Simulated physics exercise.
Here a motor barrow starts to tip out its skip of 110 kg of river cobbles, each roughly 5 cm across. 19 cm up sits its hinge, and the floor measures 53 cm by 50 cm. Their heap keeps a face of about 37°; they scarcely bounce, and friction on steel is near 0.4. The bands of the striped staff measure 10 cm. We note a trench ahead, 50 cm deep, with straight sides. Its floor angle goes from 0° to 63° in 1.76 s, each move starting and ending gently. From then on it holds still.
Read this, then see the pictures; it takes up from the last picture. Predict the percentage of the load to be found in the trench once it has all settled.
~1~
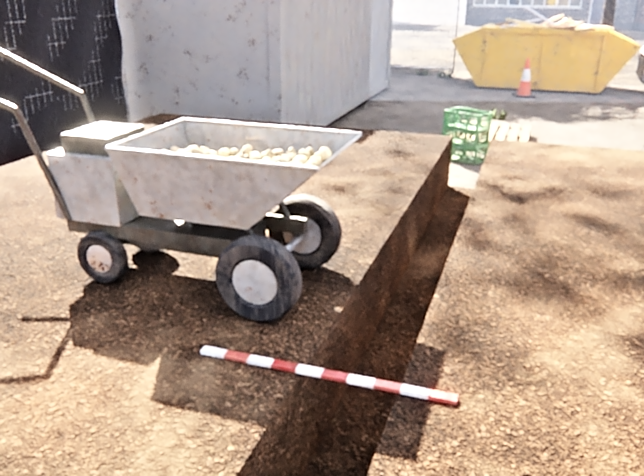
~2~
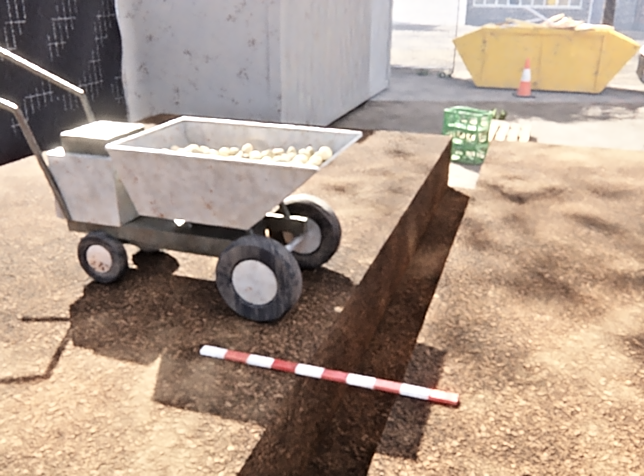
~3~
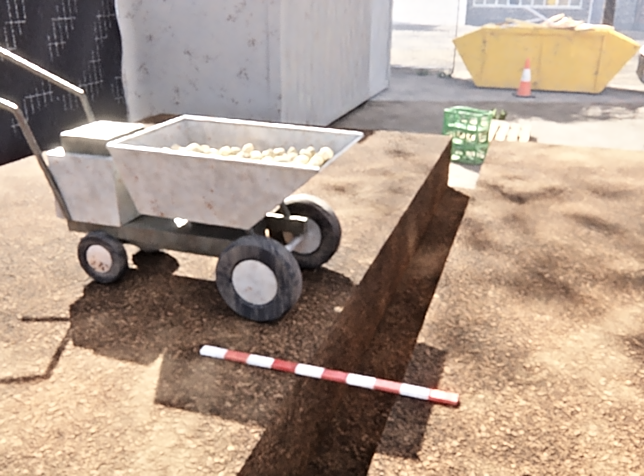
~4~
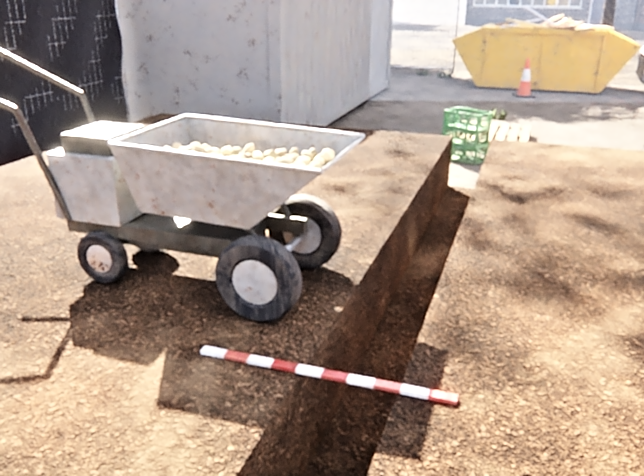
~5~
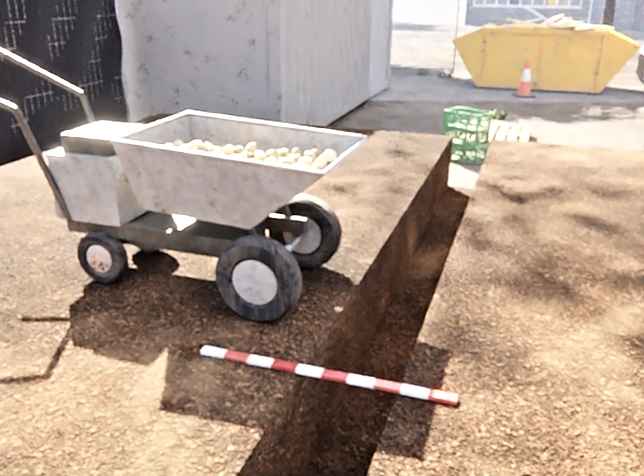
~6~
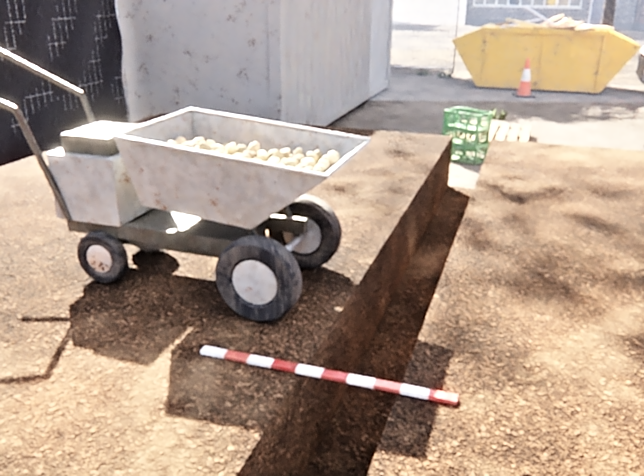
Roughly 44 percent of the load ends up there.
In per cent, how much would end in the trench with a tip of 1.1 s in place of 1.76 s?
It would be near 35 percent.
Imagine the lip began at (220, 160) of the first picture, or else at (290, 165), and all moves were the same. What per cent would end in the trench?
First spot about 90, second spot about 75 per cent.
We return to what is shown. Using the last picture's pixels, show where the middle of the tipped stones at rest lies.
The stones end up centred near (447, 312).
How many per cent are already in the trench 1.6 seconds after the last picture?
Close to 5 per cent has got there by then.
Then, 1.0 s after the last picture the floor is at 53°, 100 % in the skip; the foremost stones are at (397, 235).
Then, 1.6 s after the last picture the floor is at 63°, 60 % in the skip, 7 % in the trench, 34 % past the trench; the foremost stones are at (522, 316).
Then, 1.9 s after the last picture the floor is at 63°, 26 % in the skip, 18 % in the trench, 55 % past the trench; the foremost stones are at (624, 351).
Then, 3.9 s after the last picture the floor is at 63°, 0 % in the skip, 44 % in the trench, 56 % past the trench; the foremost stones are past the picture's edge.
